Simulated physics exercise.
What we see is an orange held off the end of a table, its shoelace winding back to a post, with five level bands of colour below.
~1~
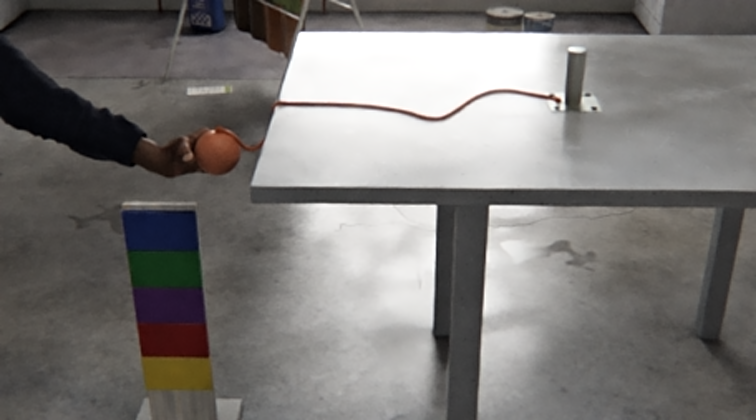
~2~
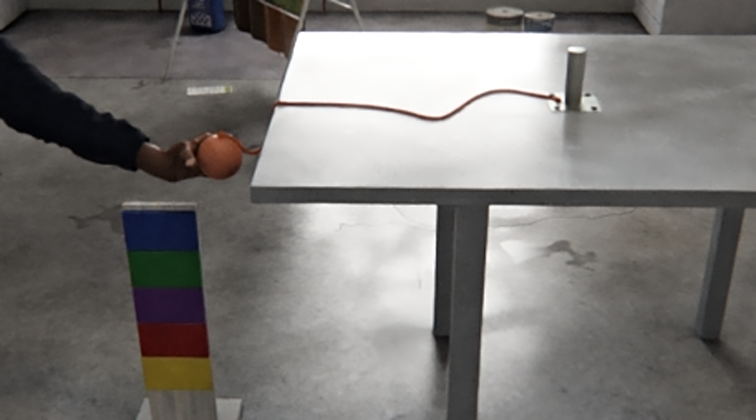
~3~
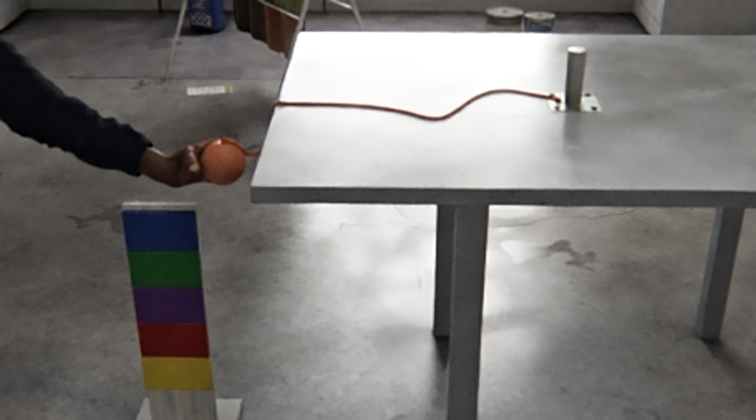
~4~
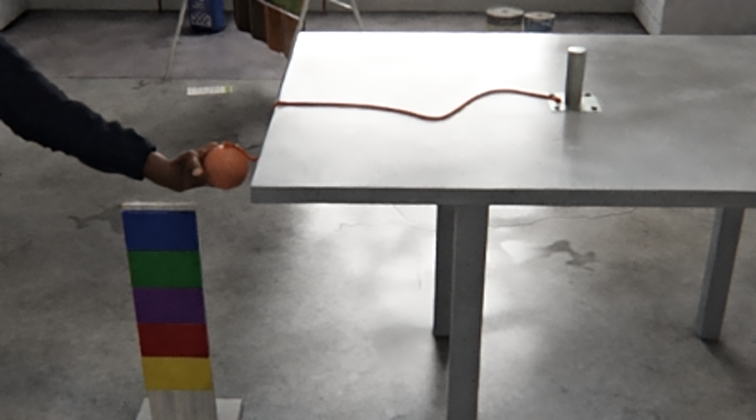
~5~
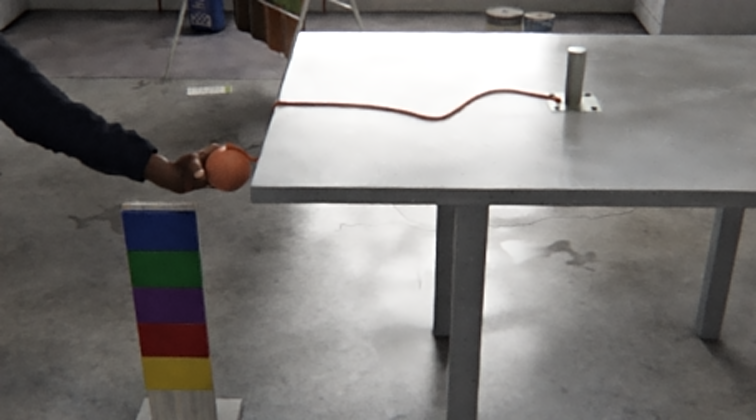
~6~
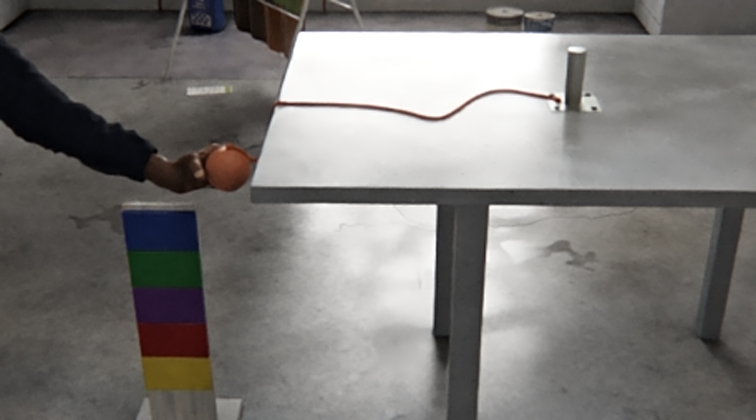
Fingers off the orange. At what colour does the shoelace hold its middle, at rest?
Its middle rests at the green band.
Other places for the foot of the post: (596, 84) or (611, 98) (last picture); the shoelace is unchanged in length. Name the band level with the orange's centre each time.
Try by try: Blue; blue.
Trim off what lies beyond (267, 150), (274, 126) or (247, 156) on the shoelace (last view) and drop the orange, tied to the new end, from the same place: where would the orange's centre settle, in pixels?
About (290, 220), (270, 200) and (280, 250).
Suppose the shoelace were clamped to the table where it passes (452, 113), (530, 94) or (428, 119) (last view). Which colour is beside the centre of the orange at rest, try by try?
Taking them in turn: Blue; green; blue.
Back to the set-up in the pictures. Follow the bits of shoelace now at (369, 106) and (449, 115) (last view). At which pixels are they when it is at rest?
They go to (313, 106) and to (403, 104).
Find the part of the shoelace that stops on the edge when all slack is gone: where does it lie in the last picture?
It lies at about (328, 104).
A little later, orange near (313, 255); level with green.
Next, orange near (255, 260); level with green.
When it is over, orange near (275, 266); level with green. The green one.
